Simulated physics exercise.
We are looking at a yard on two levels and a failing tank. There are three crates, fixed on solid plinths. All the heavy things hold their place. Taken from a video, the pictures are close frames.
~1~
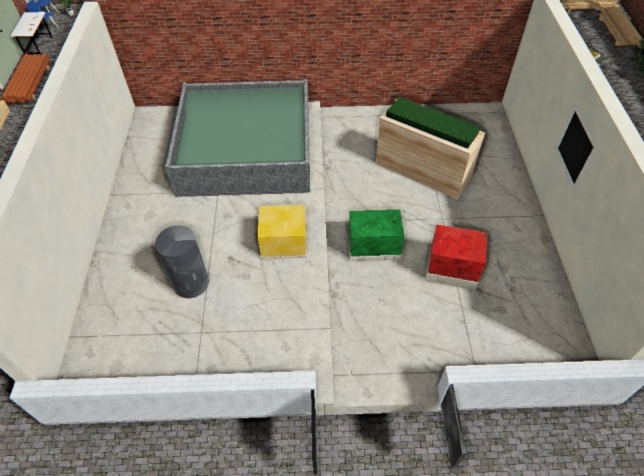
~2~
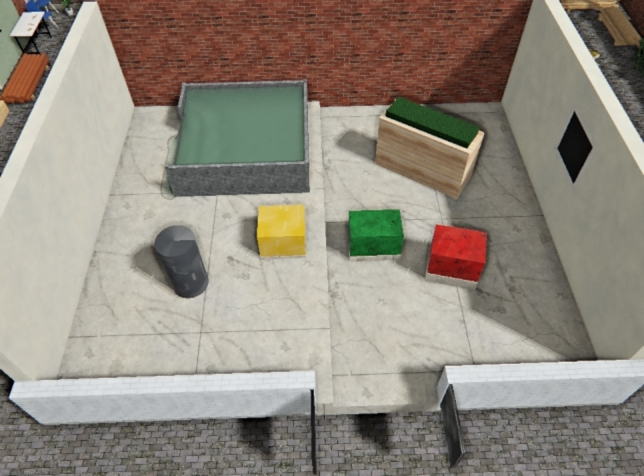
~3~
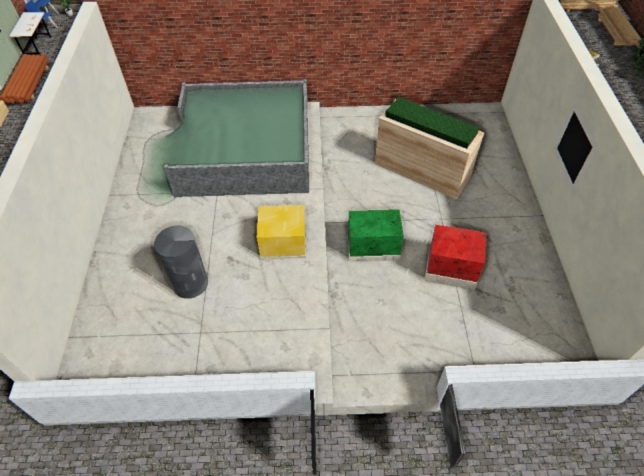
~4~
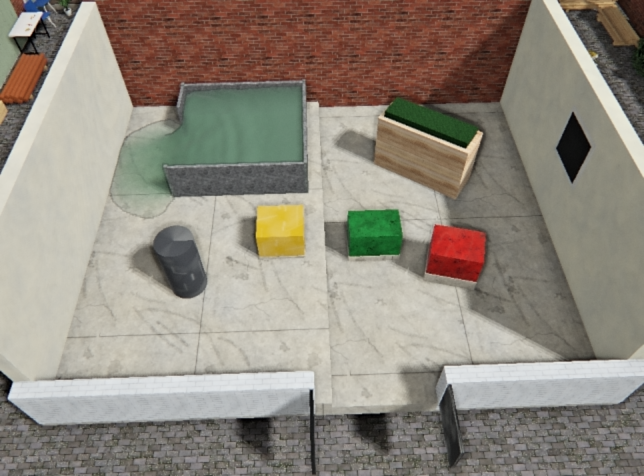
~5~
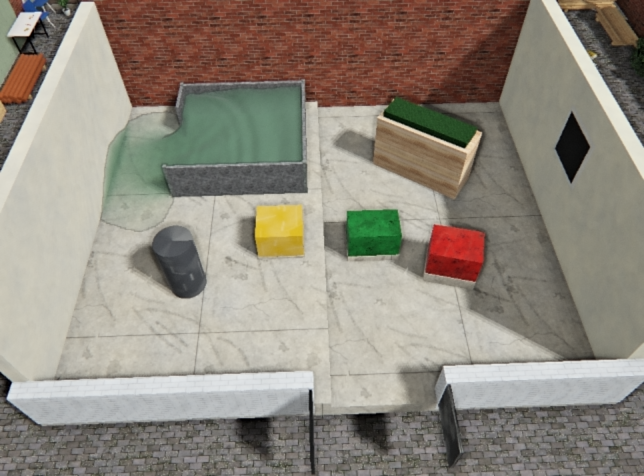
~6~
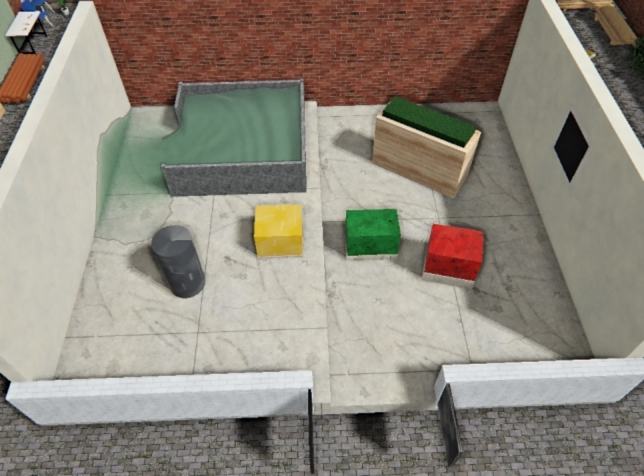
In a walled yard with yellow, green and red crates, a still tank of greenish water opened on its left side, and water poured out, spreading across the paving to the left wall.
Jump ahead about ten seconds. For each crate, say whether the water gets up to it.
Result: Most likely the green crate remains untouched; most likely the yellow crate gets water on it; most likely the red crate remains untouched.
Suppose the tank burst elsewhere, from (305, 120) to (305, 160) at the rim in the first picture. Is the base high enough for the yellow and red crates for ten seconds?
Result - yellow crate stays clear, red crate gets flooded.
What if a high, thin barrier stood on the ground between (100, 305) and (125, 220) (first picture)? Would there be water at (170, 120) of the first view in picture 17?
I'd call it watered.
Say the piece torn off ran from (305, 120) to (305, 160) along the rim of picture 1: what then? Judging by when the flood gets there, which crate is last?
That would be the one in yellow.
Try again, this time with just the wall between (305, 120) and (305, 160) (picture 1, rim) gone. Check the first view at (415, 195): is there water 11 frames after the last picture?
The place in question is sitting in a puddle.
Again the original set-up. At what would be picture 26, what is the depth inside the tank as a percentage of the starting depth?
Estimate: Some 40 %.
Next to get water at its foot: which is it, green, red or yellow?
It's the yellow one here.
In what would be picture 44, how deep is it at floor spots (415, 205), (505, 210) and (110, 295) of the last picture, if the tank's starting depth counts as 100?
About 2, 2, 12 %.
A moment on, water covers 10 % of the floor; the green crate not reached, the yellow crate not reached, the red crate not reached.
Next, water covers 25 % of the floor; the green crate not reached, the yellow crate not reached, the red crate not reached.
Then, water covers 40 % of the floor; the green crate not reached, the yellow crate water round its plinth, the red crate not reached.
Later, water covers 80 % of the floor; the green crate water round its plinth, the yellow crate water round its plinth, the red crate water round its plinth.
In the end, water covers 95 % of the floor; the green crate stayed above the water, the yellow crate was topped, the red crate stayed above the water.
